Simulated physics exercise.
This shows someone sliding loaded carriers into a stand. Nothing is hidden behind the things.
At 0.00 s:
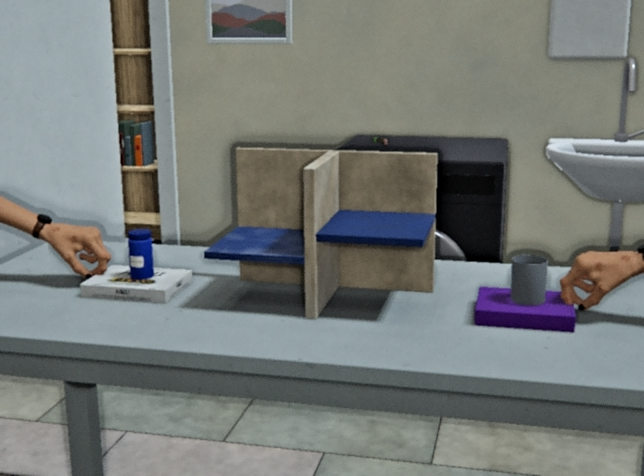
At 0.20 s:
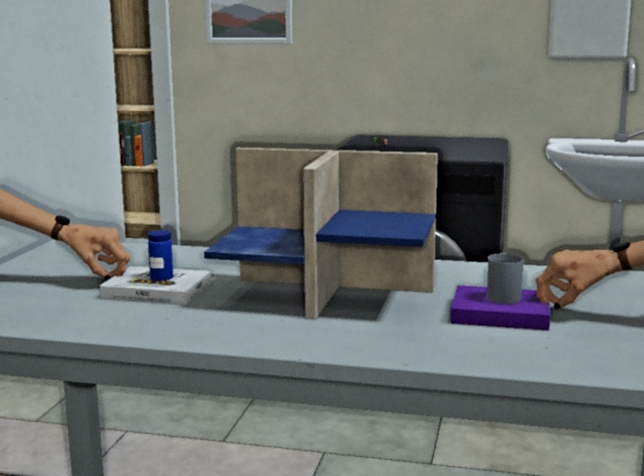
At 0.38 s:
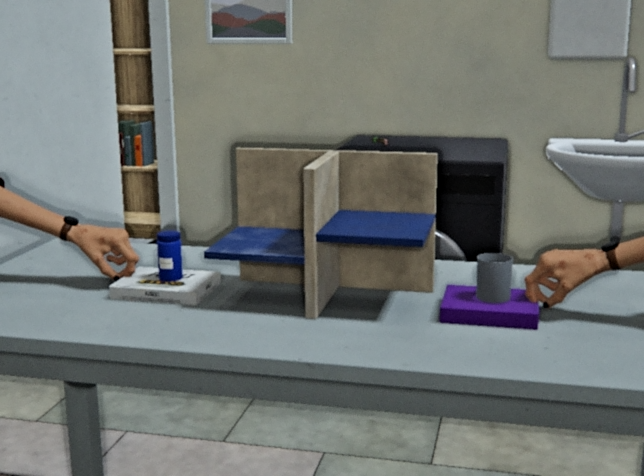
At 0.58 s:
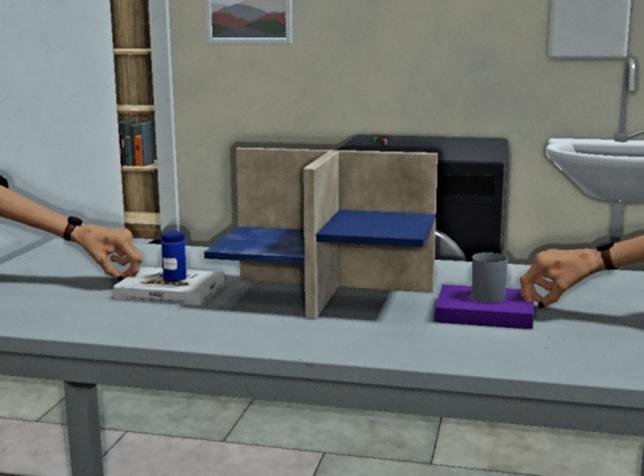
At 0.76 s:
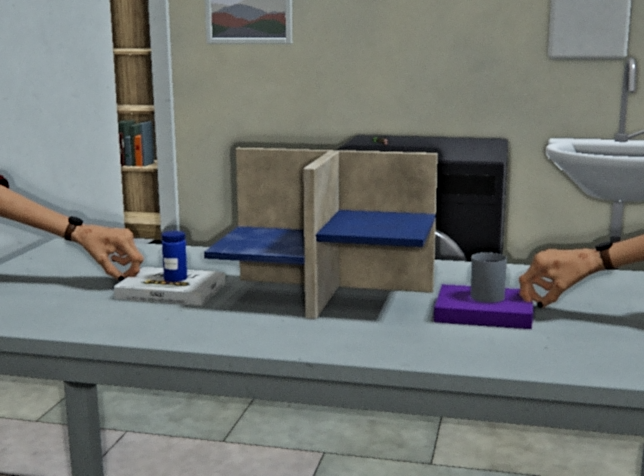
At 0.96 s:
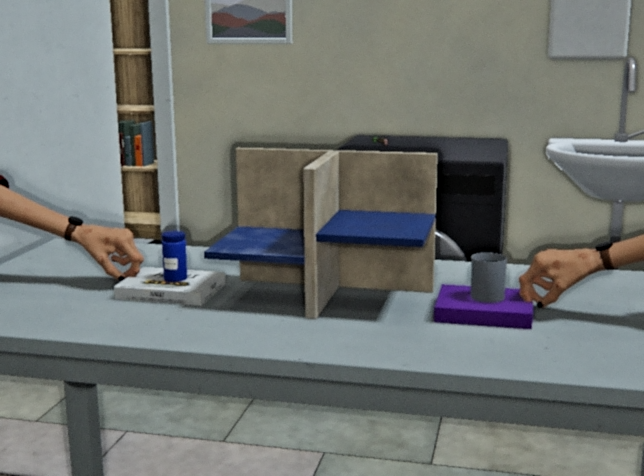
The footage shows two hands at a table, the left one sliding a white packet carrying a blue shaker rightward while the right one slides a purple tray carrying a grey beaker leftward, on either side of a stand.
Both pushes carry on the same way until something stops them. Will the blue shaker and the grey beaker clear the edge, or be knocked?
The blue shaker gets scraped off its spot and the grey beaker rides in untouched.
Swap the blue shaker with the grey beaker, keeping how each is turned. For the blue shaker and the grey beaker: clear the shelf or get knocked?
The blue shaker passes below; the grey beaker gets knocked.
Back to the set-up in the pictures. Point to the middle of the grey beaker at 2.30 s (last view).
At about (408, 273).
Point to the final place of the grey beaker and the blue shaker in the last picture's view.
About (386, 272), and the other about (235, 272).
Around 2.30 s, blue shaker leaning 17° off how it started near (214, 257); grey beaker riding along near (408, 273).
Finally (3.9 s), the blue shaker is knocked back, near (235, 272); the grey beaker passes below, near (386, 272).
